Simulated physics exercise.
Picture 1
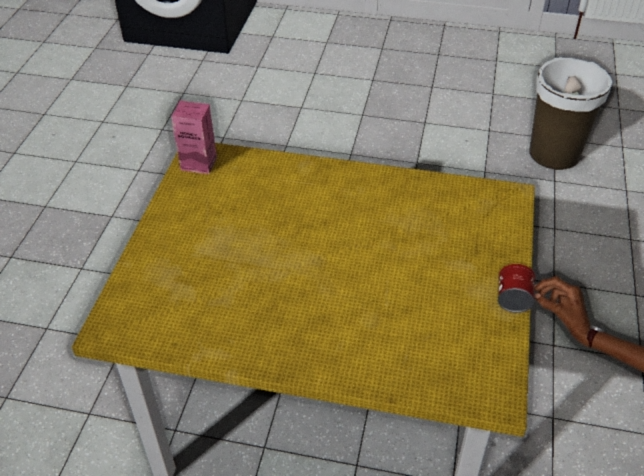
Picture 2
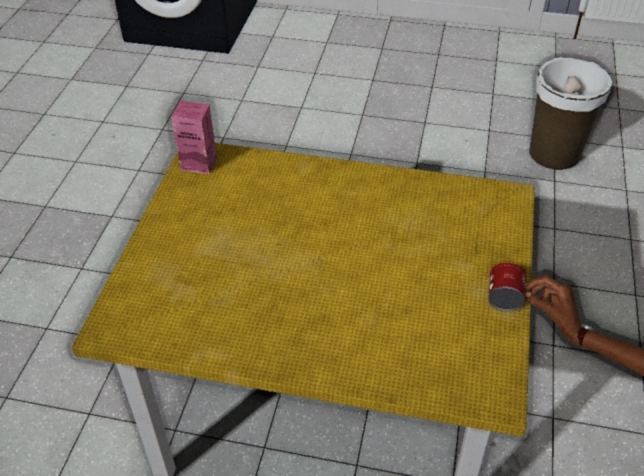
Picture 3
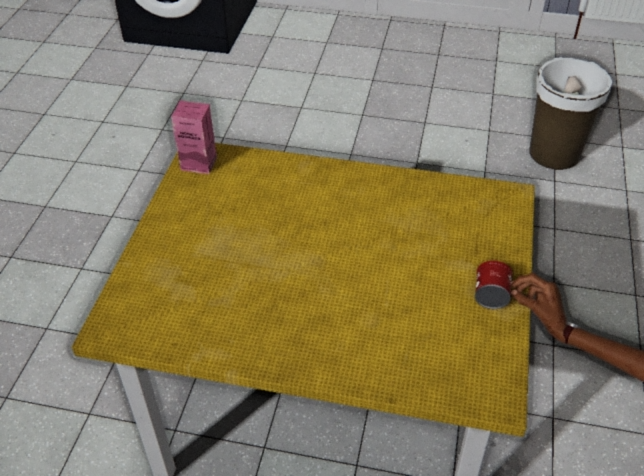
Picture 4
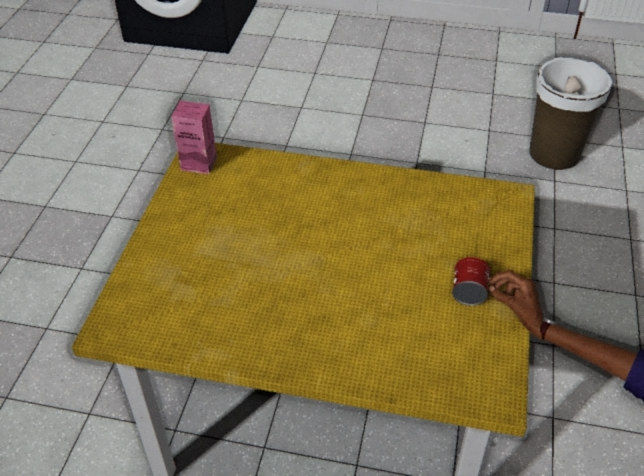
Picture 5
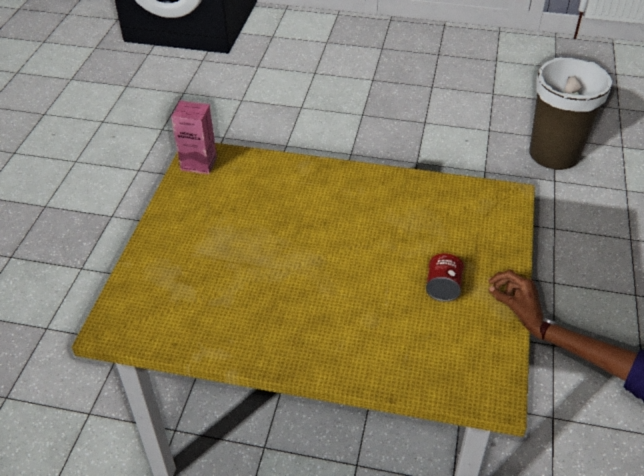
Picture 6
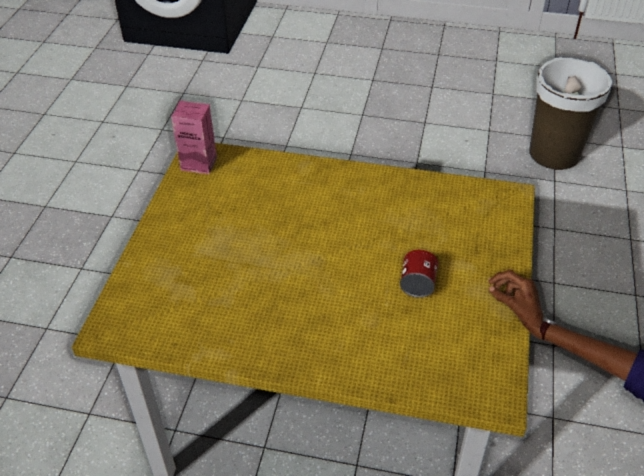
A red tin rolling left across a yellow-covered table after a hand pushes it from the right edge and lets go.
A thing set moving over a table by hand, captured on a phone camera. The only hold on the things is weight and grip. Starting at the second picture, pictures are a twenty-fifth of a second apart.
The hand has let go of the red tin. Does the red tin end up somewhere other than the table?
Yes. My guess is that it does leave the table.
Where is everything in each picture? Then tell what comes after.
The first picture shows under the hand; red tin (516, 288).
The second picture shows under the hand; red tin (507, 287).
The third picture shows under the hand; red tin (494, 285).
The fourth picture shows red tin (471, 281).
The fifth picture shows red tin (445, 277) moved about its own width.
The sixth picture shows red tin (419, 274) moved about its own width.
Then, 0.40 s later than the last frame, red tin moved well along near (196, 240).
Then, 0.80 s later than the last frame, red tin now off the table.
When it is over, off the table, red tin.
